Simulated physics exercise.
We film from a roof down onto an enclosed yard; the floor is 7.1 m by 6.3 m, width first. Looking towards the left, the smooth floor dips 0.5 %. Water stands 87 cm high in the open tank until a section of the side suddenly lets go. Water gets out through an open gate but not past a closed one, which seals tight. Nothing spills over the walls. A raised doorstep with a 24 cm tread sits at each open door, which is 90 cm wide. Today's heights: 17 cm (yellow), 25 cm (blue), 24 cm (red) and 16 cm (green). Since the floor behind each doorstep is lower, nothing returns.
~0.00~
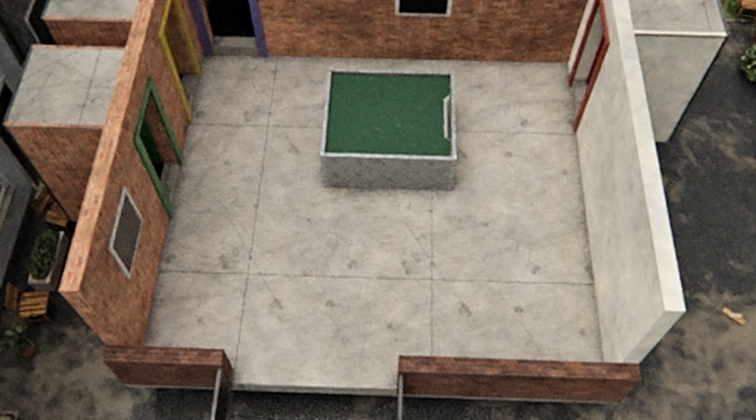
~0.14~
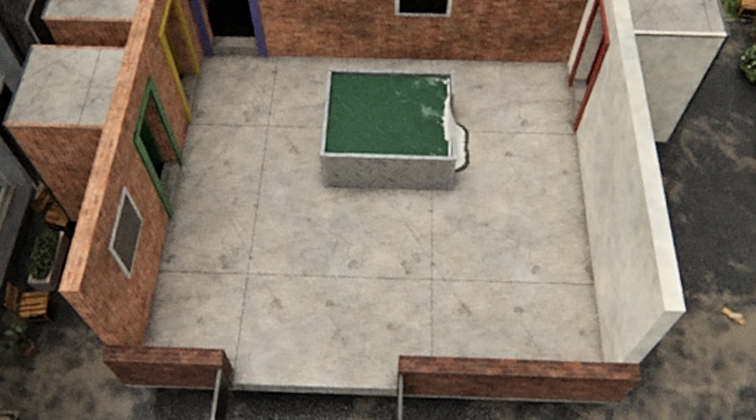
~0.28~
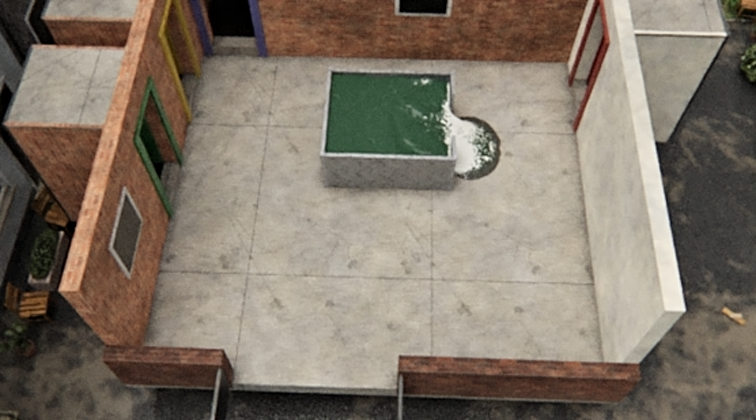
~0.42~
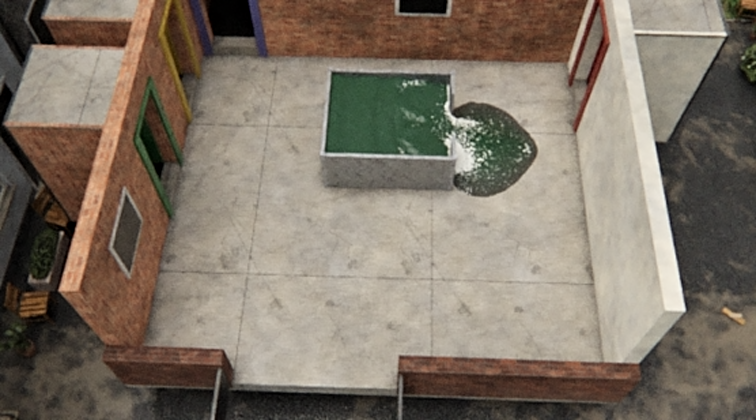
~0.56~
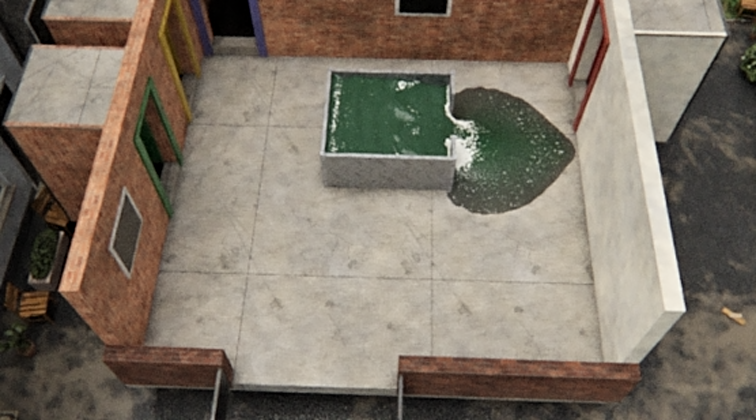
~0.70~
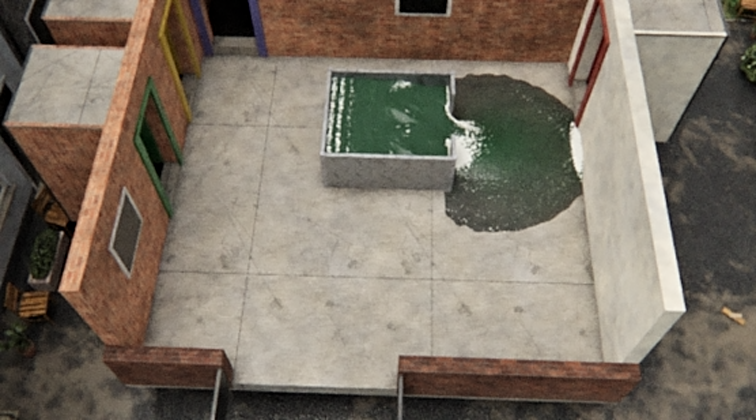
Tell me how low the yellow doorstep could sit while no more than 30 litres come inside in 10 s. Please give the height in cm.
At least 11 cm or so.
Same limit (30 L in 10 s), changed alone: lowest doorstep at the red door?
The red door needs around 27 cm.
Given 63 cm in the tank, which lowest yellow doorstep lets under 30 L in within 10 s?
I'd go with near 7.0 cm then.
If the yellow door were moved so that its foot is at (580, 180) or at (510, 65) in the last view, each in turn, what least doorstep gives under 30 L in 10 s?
In turn: About 30 cm, about 15 cm.
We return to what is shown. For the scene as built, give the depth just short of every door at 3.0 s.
In cm - yellow: 0, blue: 0, red: 25, green: 0.
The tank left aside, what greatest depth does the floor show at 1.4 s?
Max depth: Around 49 cm.
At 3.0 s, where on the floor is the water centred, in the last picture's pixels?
Near (459, 163).
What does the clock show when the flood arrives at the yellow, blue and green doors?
For yellow it's 4.5 s, for blue 4.5 s, and for green 5.5 s.
After 1.4 s water covers 20 % of the floor, deepest (49 cm) near (566, 70); it has not reached the yellow door.
After 3.0 s water covers 35 % of the floor, deepest (32 cm) near (556, 69); it has not reached the yellow door.
After 10.0 s water covers 95 % of the floor, deepest (13 cm) near (140, 364); 10 cm at the yellow door, 1 litre in over its 17 cm doorstep.
At the yellow door as built, the water arrived by 4.4 s and peaked near 16 cm at 5.4 s.
Run again over the same 10 s with other heights there, 45 litres in over 10 cm, 20 litres over 12 cm. The limit of 30 litres is kept from about 11 cm up.
